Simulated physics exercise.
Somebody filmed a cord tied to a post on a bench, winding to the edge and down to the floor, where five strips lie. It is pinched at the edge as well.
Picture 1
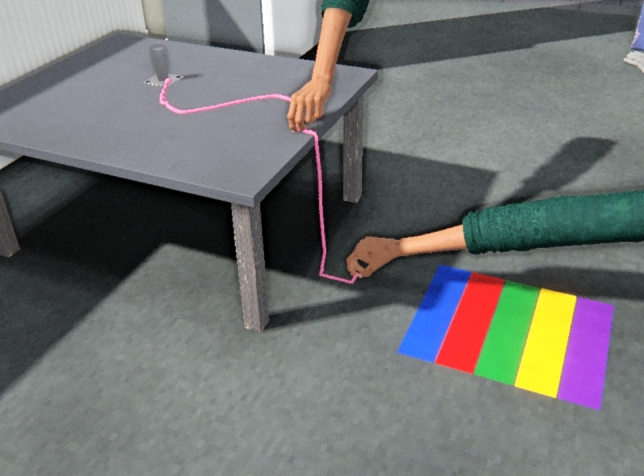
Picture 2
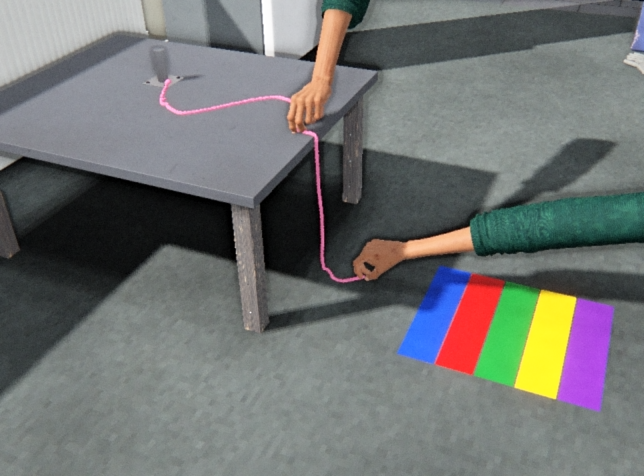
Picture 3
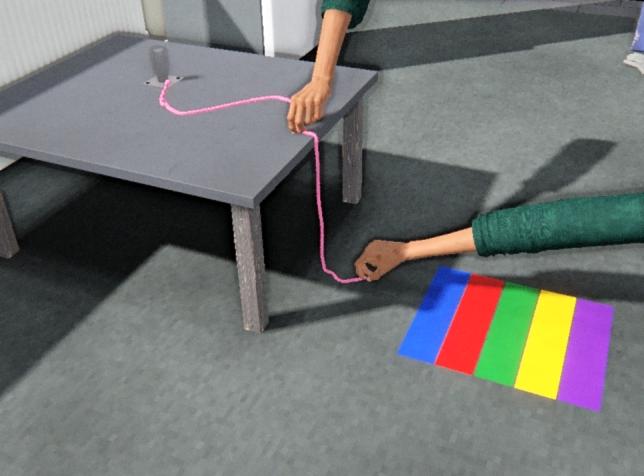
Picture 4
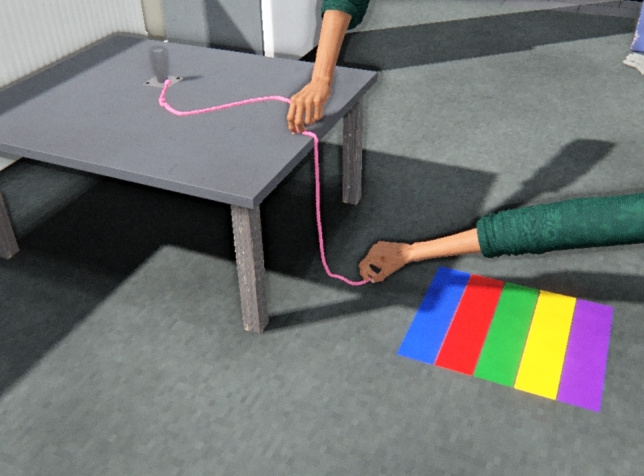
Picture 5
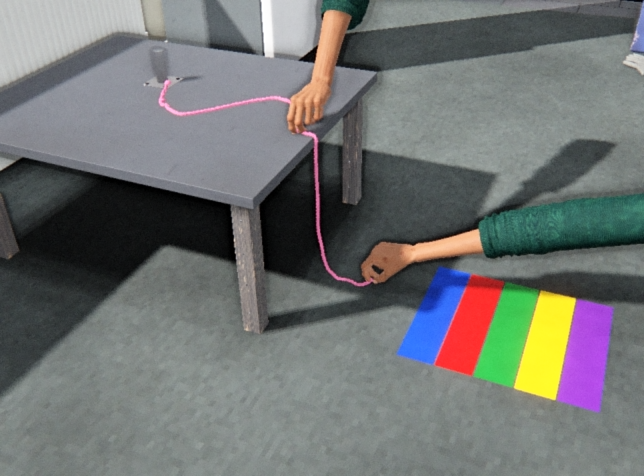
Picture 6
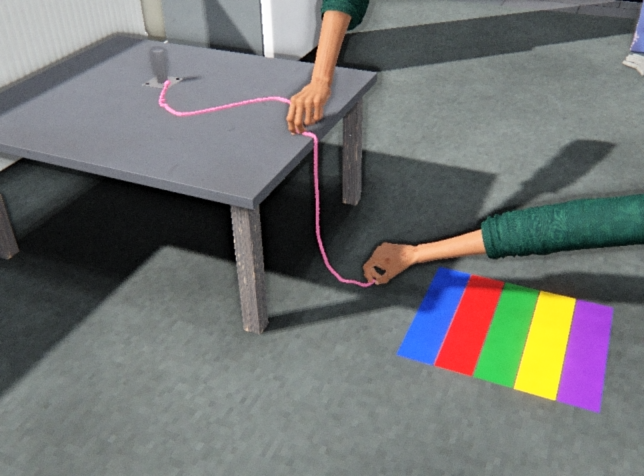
A hand pinching a pink cord at a table's edge while another hand draws its end slightly right, near five coloured strips.
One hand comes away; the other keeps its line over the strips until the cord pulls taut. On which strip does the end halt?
The end stops over the purple strip.
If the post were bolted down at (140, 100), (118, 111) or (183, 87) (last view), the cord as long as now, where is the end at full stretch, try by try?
Near (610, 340), (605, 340) and (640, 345).
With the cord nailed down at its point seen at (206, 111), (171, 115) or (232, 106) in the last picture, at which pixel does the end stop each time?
Try by try, around (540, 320), (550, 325) and (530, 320).
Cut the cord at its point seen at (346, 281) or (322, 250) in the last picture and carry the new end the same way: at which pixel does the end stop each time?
About (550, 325) and (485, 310).
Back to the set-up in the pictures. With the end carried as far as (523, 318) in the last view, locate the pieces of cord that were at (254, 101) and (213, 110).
They go to (302, 119) and to (268, 108).
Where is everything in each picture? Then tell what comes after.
The first picture shows end (357, 274); blue (423, 339); red (461, 350); green (500, 360); yellow (540, 371); purple (582, 383).
The second picture shows end (364, 276); cord through (162, 96) (201, 111) (276, 97) (297, 126) (319, 189) (322, 255).
The third picture shows end (366, 277).
The fourth picture shows end (370, 279); cord through (162, 96) (200, 112) (275, 98) (297, 126) (318, 189) (323, 255).
The fifth picture shows end (372, 280).
The sixth picture shows end (374, 280); cord through (162, 97) (200, 112) (275, 99) (297, 127) (317, 189) (324, 256).
Soon after, end near (523, 318); over green.
Then, end near (572, 330); over purple.
At full stretch, end near (601, 337); over purple. It gets as far as the purple strip.
